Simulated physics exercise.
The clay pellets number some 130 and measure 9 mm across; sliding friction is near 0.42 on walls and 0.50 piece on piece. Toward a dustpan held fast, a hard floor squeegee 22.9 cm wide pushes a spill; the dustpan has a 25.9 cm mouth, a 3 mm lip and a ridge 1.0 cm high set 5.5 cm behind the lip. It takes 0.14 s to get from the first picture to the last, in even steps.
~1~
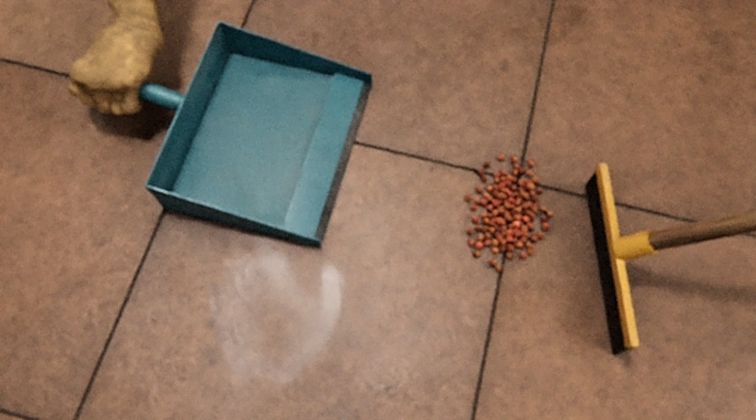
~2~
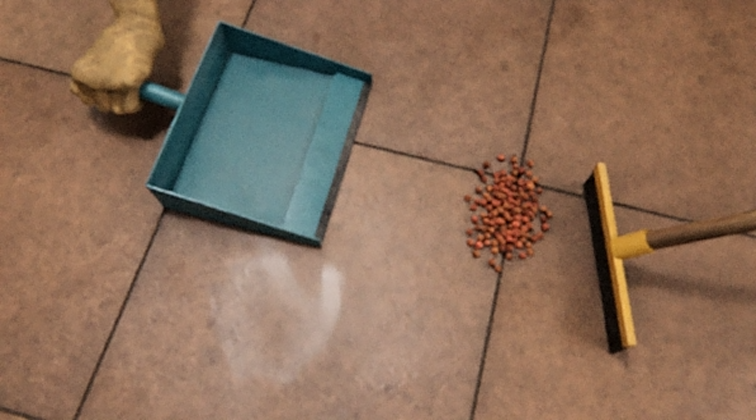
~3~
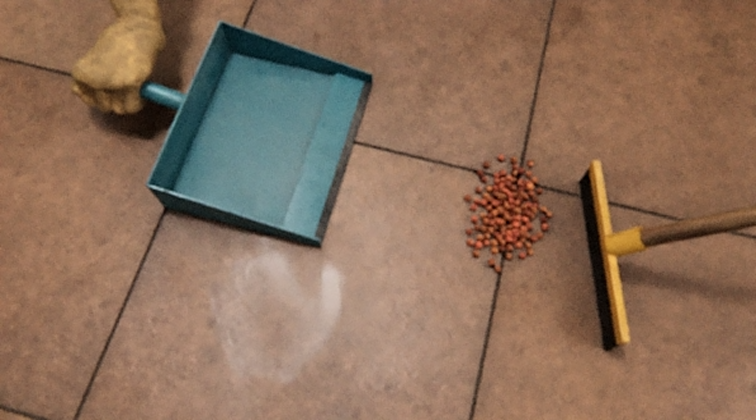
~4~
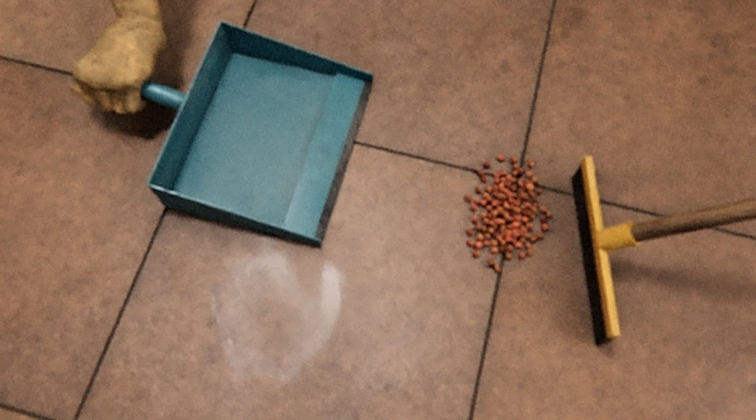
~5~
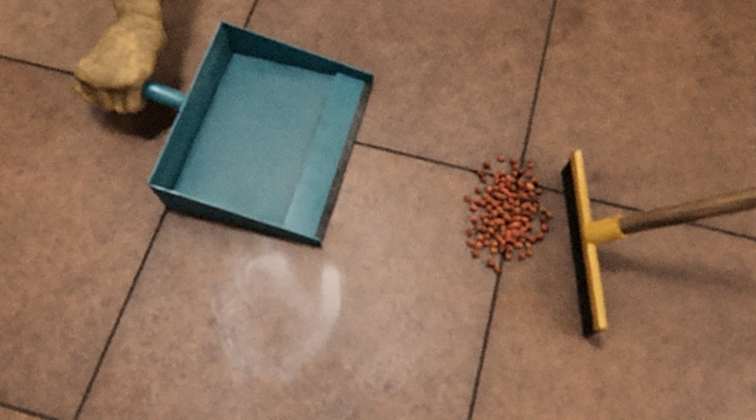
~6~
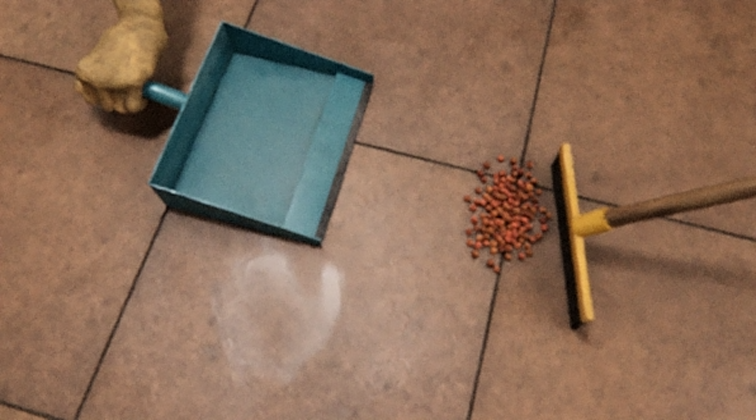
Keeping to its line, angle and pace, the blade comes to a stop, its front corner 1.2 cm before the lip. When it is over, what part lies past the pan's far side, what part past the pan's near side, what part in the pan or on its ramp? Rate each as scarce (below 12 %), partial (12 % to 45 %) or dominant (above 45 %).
Ratings: Far side - scarce; near side - scarce; pan - scarce.
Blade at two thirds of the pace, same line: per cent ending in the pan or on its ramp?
Then near 0 in a hundred.
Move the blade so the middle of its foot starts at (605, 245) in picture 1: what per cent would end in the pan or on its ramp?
0 %.
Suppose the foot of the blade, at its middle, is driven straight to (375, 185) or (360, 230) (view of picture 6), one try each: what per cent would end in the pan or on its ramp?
Roughly 15 % and 25 %.
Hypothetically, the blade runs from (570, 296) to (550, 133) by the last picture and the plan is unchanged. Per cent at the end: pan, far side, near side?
The pan gets 5, the far side 5 and the near side 5.
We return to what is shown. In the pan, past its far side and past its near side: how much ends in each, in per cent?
Far side: 0%. Near side: 0%. Pan: 0%.
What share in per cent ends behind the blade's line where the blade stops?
Around 10 per cent.
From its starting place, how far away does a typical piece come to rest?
It works out to some 20 cm.
Then, 0.23 s after the last picture, middle of the blade 18 cm from the lip; 0 % over the lip, far side 0 %, near side 0 %.
Then, 0.37 s after the last picture, middle of the blade 9 cm from the lip; 0 % over the lip, far side 0 %, near side 0 %.
Then, 0.66 s after the last picture, middle of the blade 4 cm from the lip; 0 % over the lip, far side 0 %, near side 0 %.
In the end, far side 0 %, near side 0 %, pan 0 %, in front of the lip or behind the blade 95 %.
